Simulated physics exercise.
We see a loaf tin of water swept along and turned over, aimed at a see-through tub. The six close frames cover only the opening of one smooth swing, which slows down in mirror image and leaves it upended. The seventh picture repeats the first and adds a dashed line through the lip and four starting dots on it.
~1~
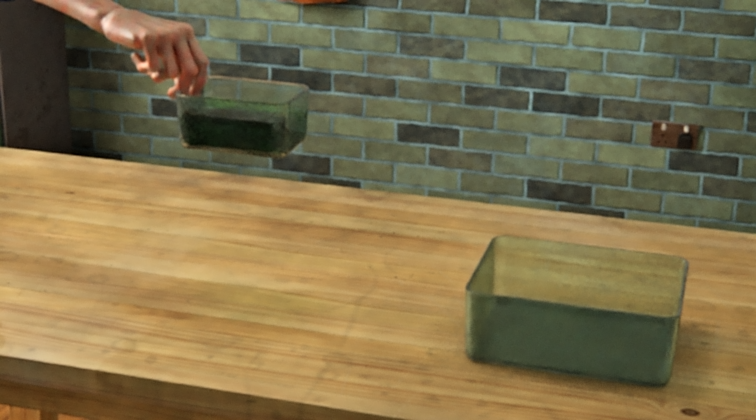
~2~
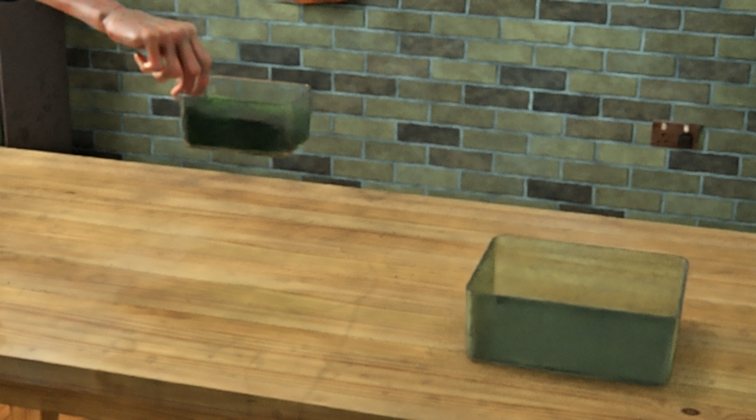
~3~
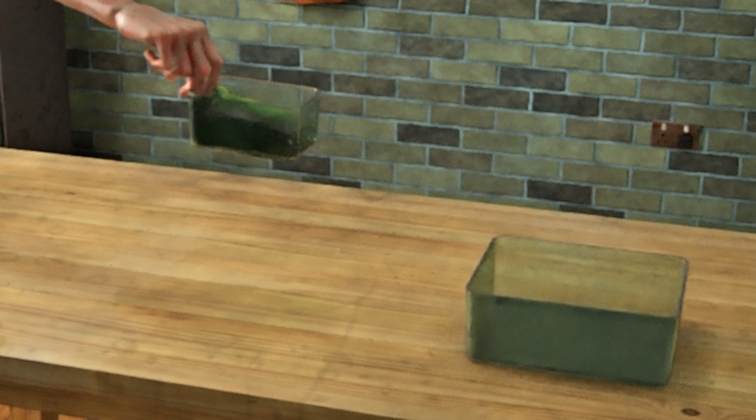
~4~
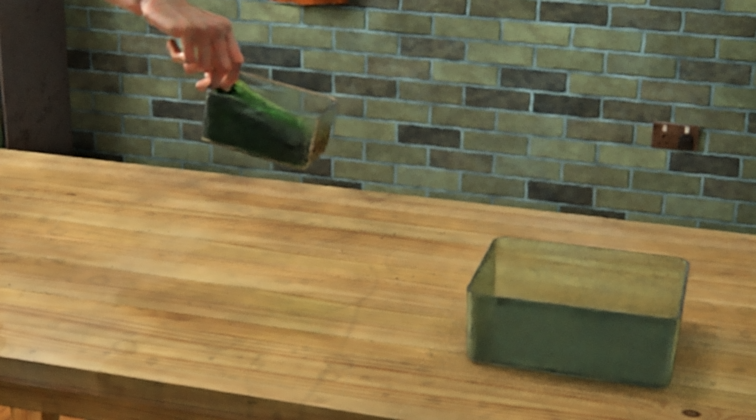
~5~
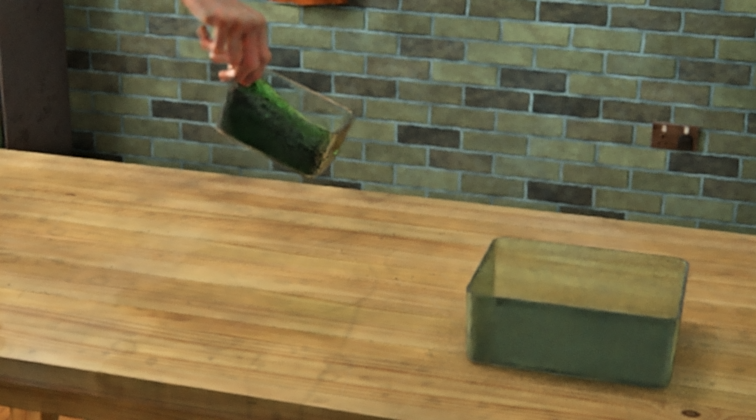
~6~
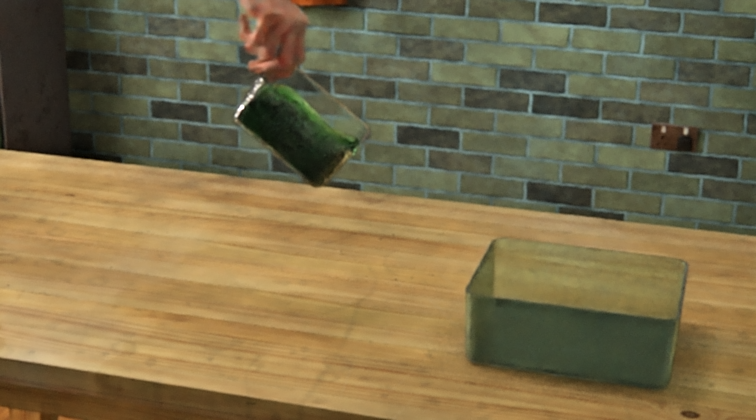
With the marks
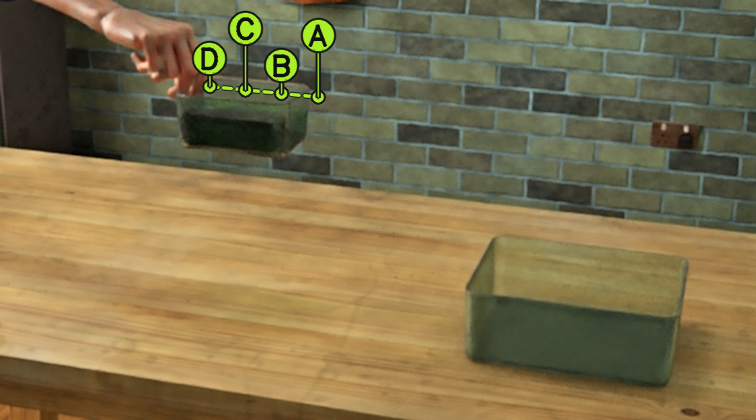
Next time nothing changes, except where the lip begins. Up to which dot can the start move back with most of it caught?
That is dot A.
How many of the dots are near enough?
One.
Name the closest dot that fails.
The answer is B.
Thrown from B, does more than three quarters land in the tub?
No, it does not.
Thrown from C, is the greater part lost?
Yes, that goes wrong.
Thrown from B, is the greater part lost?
Yes.
On the marked copy, A at (318, 97); B at (281, 93); C at (245, 90); D at (209, 86).
Choosing A, about 71 % lands in the tub, 22 % falls short and 7 % goes beside or beyond.
Choosing B, about 32 % lands in the tub, 63 % falls short and 5 % goes beside or beyond.
Choosing C, about 0 % lands in the tub, 97 % falls short and 3 % goes beside or beyond.
Choosing D, about 0 % lands in the tub, 100 % falls short.
